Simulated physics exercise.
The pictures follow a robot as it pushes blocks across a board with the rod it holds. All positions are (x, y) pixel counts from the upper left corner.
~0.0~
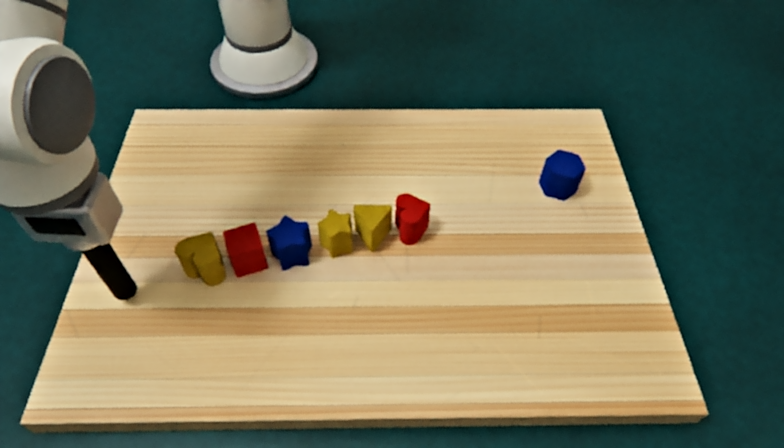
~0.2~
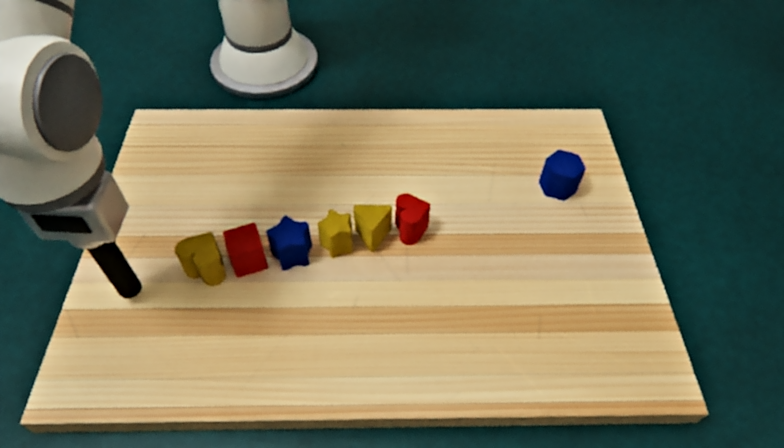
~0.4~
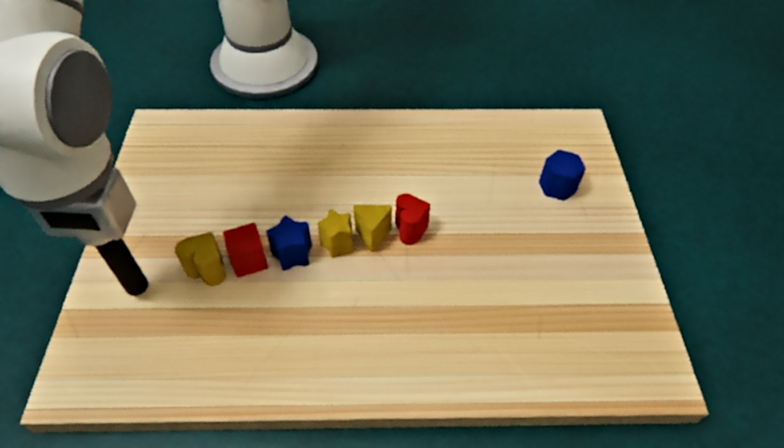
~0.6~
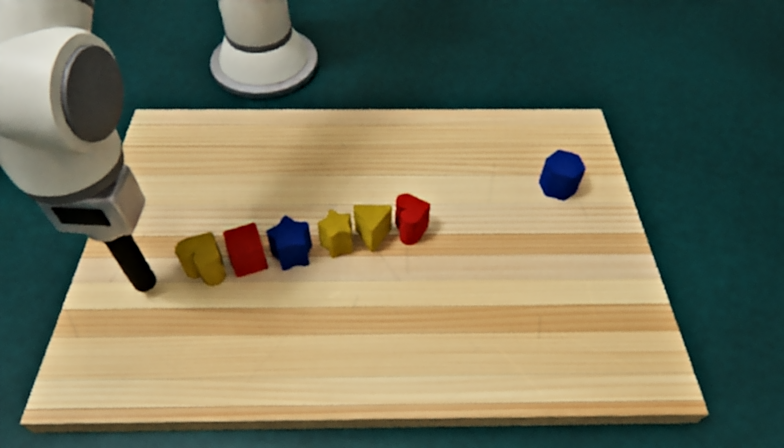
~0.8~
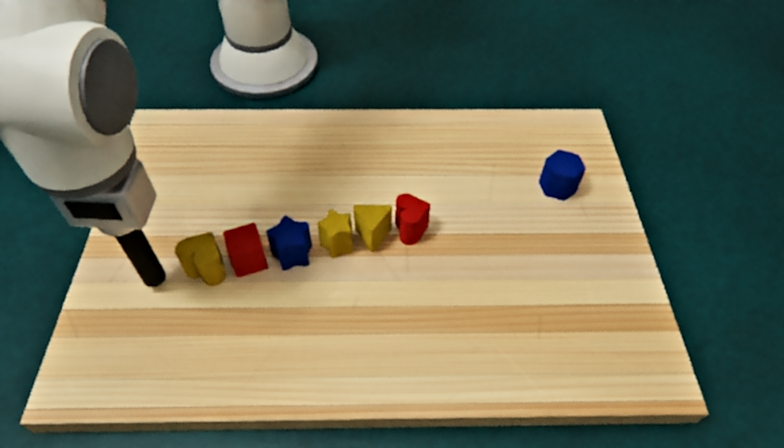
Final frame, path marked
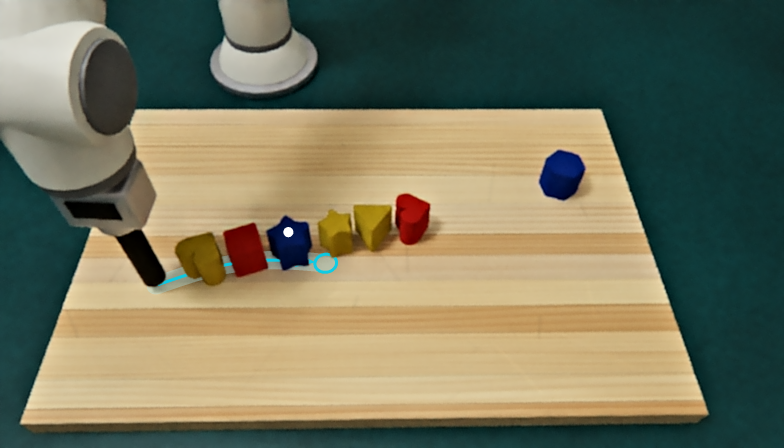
A white robot arm holding a black rod slides its tip slightly right and a little upward toward a yellow heart-shaped block, while every block and the camera stay still. A pale wooden board lies on a dark green surface, seen from above at an angle. Yellow, red and blue blocks line its left and middle, with another blue block at upper right.
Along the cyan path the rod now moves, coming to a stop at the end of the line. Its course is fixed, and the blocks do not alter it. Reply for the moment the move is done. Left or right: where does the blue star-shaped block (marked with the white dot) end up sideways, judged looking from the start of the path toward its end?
Shifts right.
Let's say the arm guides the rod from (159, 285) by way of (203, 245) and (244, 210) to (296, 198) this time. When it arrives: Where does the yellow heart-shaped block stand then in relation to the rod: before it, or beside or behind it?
At that point it is off to one side or behind.
The line goes from (159, 285) by way of (243, 262) to (326, 263); the dot is on the blue star-shaped block.
On the path given first. One third of the way, rod at (213, 260); yellow heart-shaped block at (240, 236); red four-sided block at (273, 229); blue star-shaped block at (309, 229), turned 20° clockwise; yellow star-shaped block at (343, 220).
Two thirds of the way, rod at (270, 253); yellow heart-shaped block at (299, 232); red four-sided block at (332, 228); blue star-shaped block at (367, 233), turned 30° clockwise; yellow star-shaped block at (394, 217), turned 25° anticlockwise; yellow triangular block at (416, 205); red heart-shaped block at (444, 196).
At the end, rod at (325, 256); yellow heart-shaped block at (355, 238), turned 20° clockwise; red four-sided block at (388, 240), turned 20° clockwise; blue star-shaped block at (423, 250), turned 40° clockwise; yellow star-shaped block at (437, 225), turned 90° anticlockwise; yellow triangular block at (433, 202), turned 50° anticlockwise; red heart-shaped block at (454, 188).
